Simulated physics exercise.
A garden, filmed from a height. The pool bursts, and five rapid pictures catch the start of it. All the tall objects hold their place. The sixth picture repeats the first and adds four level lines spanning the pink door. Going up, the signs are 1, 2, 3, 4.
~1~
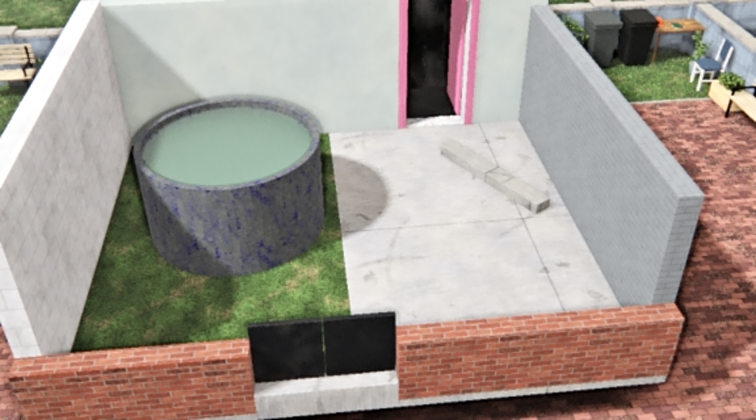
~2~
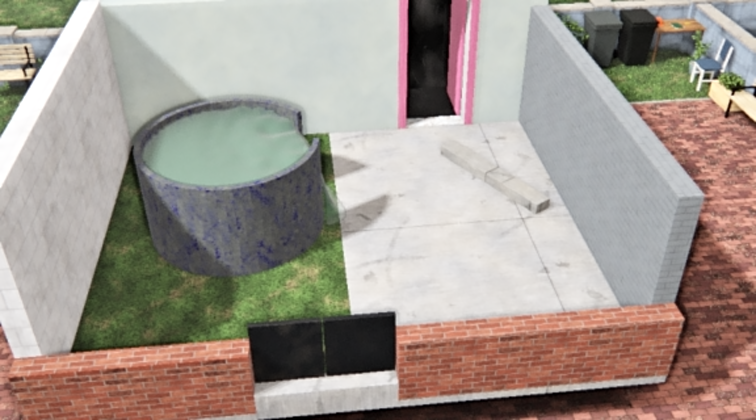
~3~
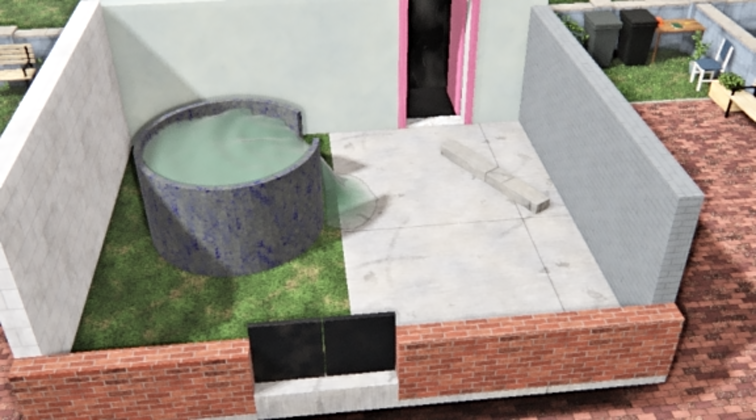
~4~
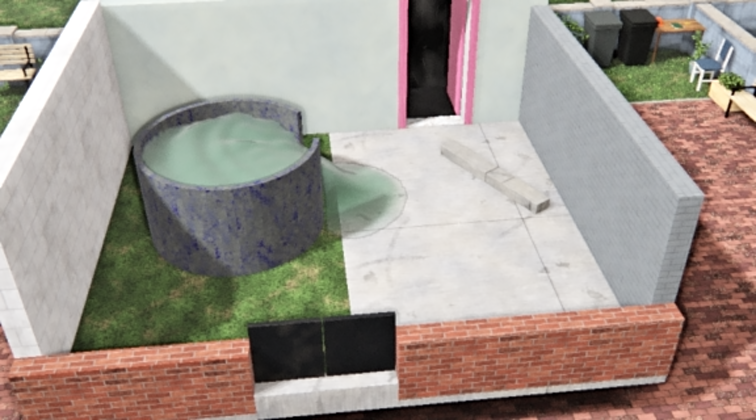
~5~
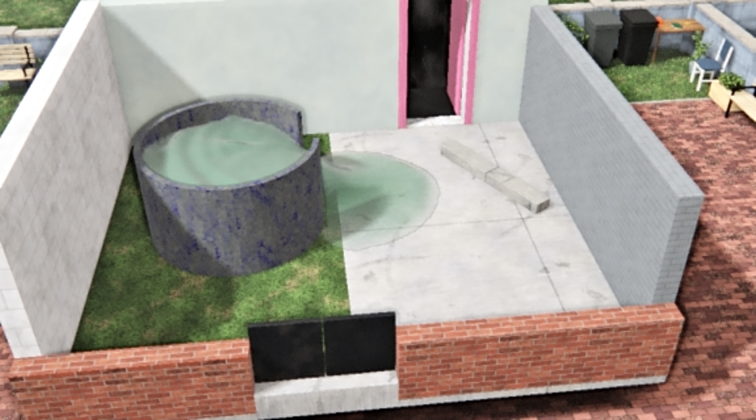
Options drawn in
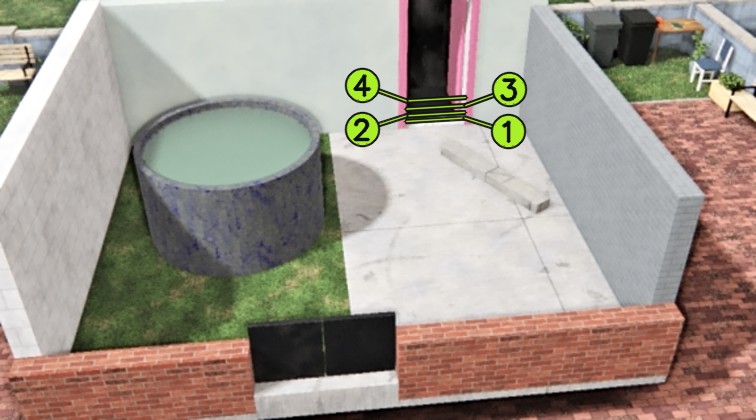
Green water pours through a gap in the round pool's right side and spreads across the pale paving.
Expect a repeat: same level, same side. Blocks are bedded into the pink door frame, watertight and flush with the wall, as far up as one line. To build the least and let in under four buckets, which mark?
Take 3.
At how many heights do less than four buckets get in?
Two of the four.
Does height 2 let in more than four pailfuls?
Yes, it does.
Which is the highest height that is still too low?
It is 2.
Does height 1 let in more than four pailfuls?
Yes, it does.
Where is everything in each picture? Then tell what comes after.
The first frame shows water in the pool at rest, its middle at (229, 145); foot of the pink doorway at (435, 126); shut gate at (323, 328).
The second frame shows front seen at (338, 218), 1 % of the ground wet.
The third frame shows front seen at (355, 179), 3 % of the ground wet.
The fourth frame shows front seen at (390, 176), 6 % of the ground wet.
The fifth frame shows front seen at (430, 178), 12 % of the ground wet.
On the marked copy, 1 at (435, 119); 2 at (435, 114); 3 at (435, 107); 4 at (436, 99); from the bottom up 1, 2, 3, 4.
For height 1, dozens of bucketfuls pour in.
For height 2, about 11 bucketfuls get in.
For height 3, a bucket or two gets in.
For height 4, a splash gets over, under a bucket.
